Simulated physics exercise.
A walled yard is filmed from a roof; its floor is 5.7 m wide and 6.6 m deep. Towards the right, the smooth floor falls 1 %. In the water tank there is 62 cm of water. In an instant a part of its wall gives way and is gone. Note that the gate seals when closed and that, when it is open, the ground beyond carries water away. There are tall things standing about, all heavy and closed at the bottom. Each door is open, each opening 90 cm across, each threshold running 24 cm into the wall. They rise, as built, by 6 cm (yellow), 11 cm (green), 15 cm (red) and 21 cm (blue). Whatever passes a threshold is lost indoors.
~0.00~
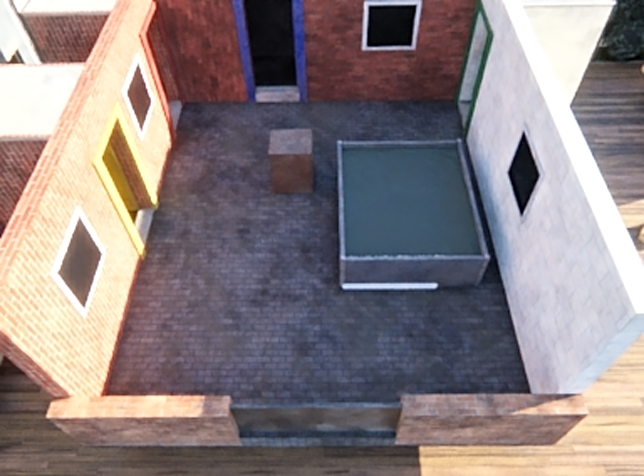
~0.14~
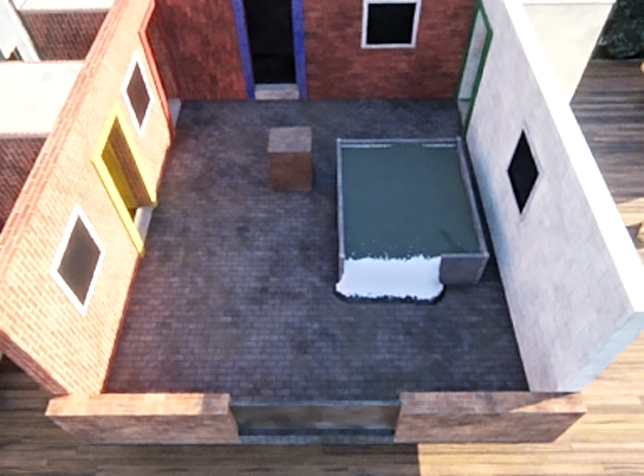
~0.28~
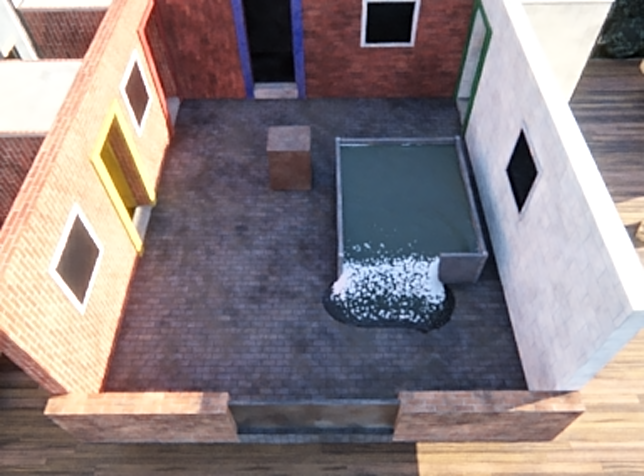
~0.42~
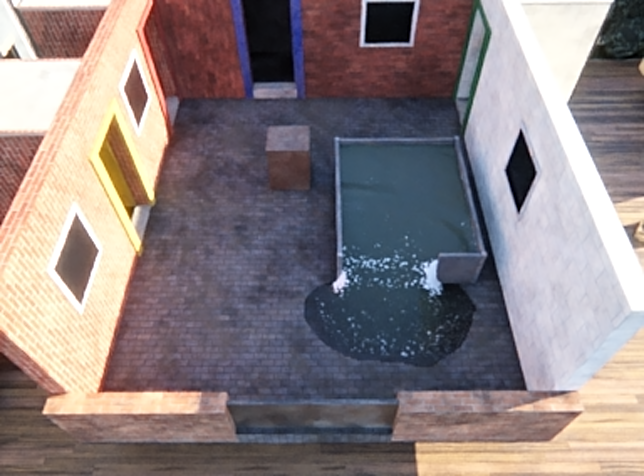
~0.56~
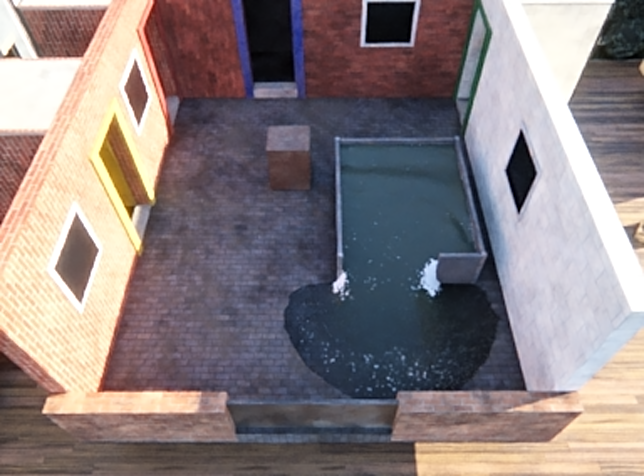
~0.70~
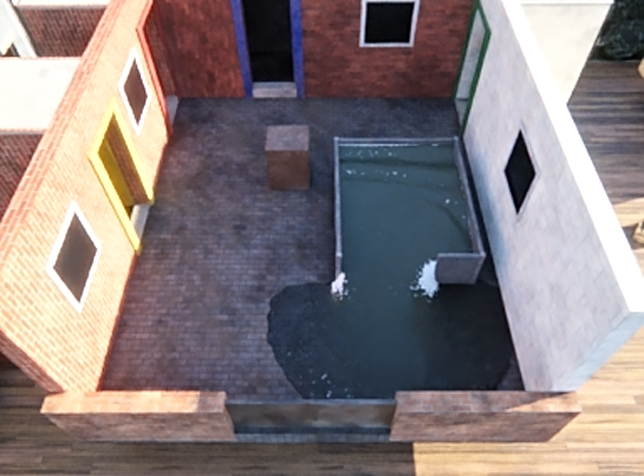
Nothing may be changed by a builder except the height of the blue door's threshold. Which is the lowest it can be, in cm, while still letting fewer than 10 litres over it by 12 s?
No lower than about 10.5 cm.
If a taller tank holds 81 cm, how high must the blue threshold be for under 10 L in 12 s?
I'd say close to 15 cm.
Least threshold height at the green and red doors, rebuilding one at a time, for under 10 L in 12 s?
About 12.0 cm at green and 8.5 cm at red.
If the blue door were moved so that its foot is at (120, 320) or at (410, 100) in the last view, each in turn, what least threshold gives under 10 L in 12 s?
Around 17 and 12.0 cm respectively.
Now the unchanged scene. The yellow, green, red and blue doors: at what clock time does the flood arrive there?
Yellow: 3.2 s; green: 3.8 s; red: 4.5 s; blue: 5.5 s.
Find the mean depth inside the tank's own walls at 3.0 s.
Average depth: Approx. 26 cm.
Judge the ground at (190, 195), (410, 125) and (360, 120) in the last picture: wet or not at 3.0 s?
Status: Clear / clear / clear.
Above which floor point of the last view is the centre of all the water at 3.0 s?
(368, 294).
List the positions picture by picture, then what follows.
The first frame shows still water, 62 cm deep, in the water tank at (406, 198); the blue door at (274, 59) is dry.
In the second frame, the gap is at (390, 273), the front 0.3 m out at (420, 300); the back of the water tank holds 62 cm.
In the third frame, water pours out at (389, 273) and has run 0.8 m, to (410, 324); about 11 cm deep outside, 62 cm at the back.
In the fourth frame, water pours out at (388, 274) and has run 1.3 m, to (413, 359); about 9 cm deep outside, 62 cm at the back.
In the fifth frame, the front is at a hidden place, 1.9 m from the gap at (388, 274); 4.0 m2 of floor is wet, 62 cm left at the back.
In the sixth frame, the gap is at (386, 274), the front 2.1 m out at a hidden place; the back of the water tank holds 58 cm; the blue door at (271, 55), 4.9 m from the gap, is still 4.7 m from the nearest water.
After 1.4 s water covers 20 % of the floor, deepest (41 cm) near (524, 415); it has not reached the blue door.
After 3.0 s water covers 35 % of the floor, deepest (38 cm) near (524, 415); it has not reached the blue door.
After 12.0 s water covers 100 % of the floor, deepest (19 cm) near (464, 162); 9 cm at the blue door, 0 litres in over its 21 cm threshold.
At the blue door as built, the water arrived by 5.6 s and peaked near 14 cm at 6.8 s.
With a threshold of 9 cm, 23 litres would have come in within the 12 s; with 12.5 cm, 2 litres. So under 10 litres takes about 10.5 cm.
